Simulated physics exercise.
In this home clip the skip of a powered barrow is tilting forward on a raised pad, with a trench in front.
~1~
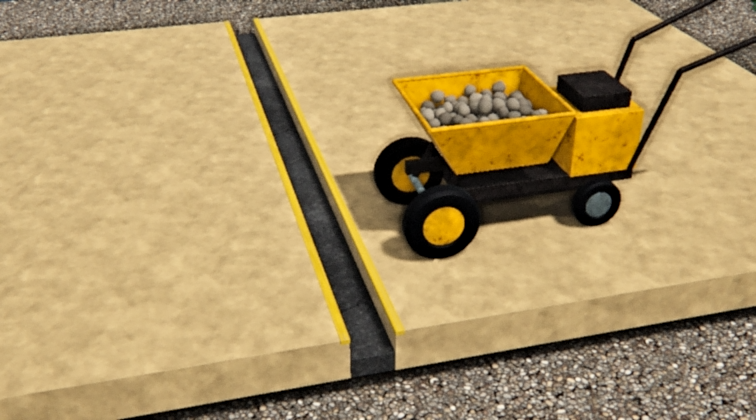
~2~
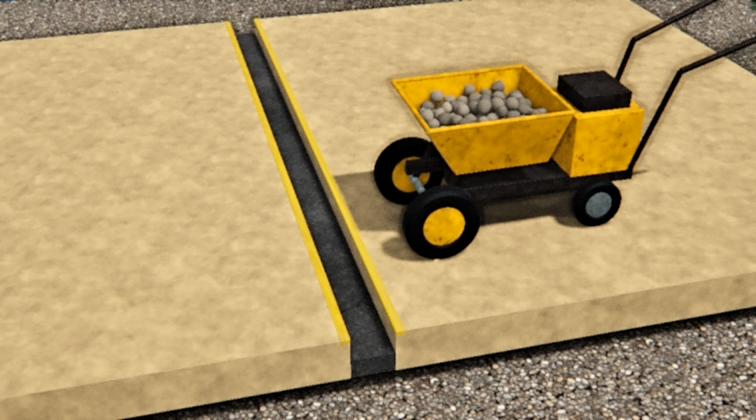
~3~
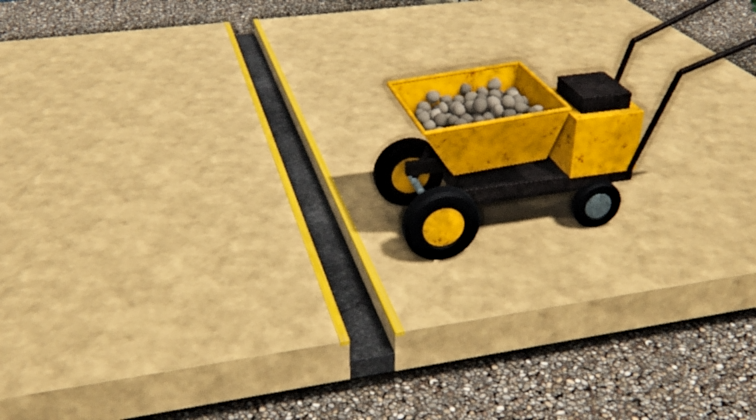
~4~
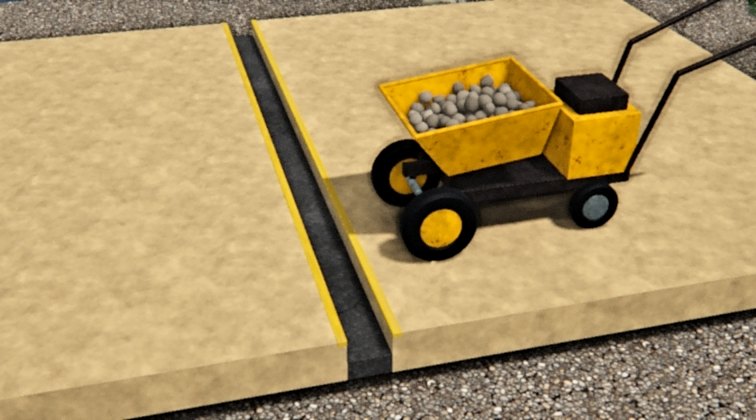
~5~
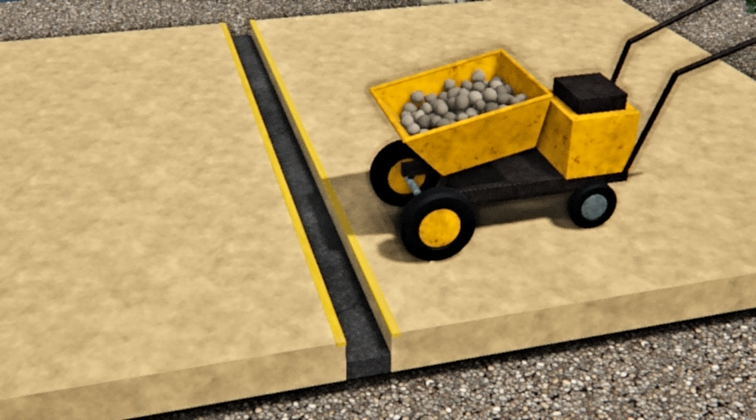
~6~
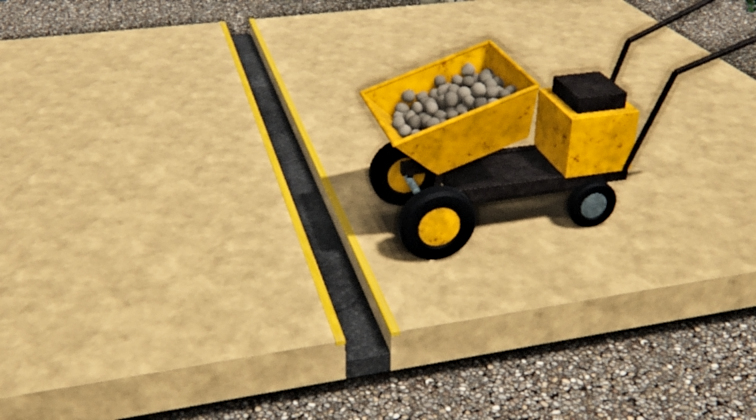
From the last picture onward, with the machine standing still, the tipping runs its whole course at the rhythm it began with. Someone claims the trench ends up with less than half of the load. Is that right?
The trench never gets most of the load.
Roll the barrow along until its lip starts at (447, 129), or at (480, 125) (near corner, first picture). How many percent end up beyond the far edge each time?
About 40 percent the first time, about 10 percent the second.
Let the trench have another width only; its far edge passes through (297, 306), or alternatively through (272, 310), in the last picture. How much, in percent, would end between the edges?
The share would be 70 % first and 90 % second.
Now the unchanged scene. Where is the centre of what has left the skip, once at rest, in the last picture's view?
Close to (287, 242) in the last view.
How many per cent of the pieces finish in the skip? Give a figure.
I'd say around 0 per cent.
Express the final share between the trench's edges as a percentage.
It works out to roughly 35 percent of the load.
Just after the last frame, skip tipped steeply; every one in the skip.
A moment on, skip tipped right over; the larger part in the skip; just a few in or heaped over the trench; about a tenth beyond it; about a tenth falling.
Further on, skip tipped right over; roughly a quarter in the skip; about a tenth in or heaped over the trench; roughly two thirds beyond it; just a few falling.
When it is over, skip tipped right over; roughly a third in or heaped over the trench; roughly two thirds beyond it.
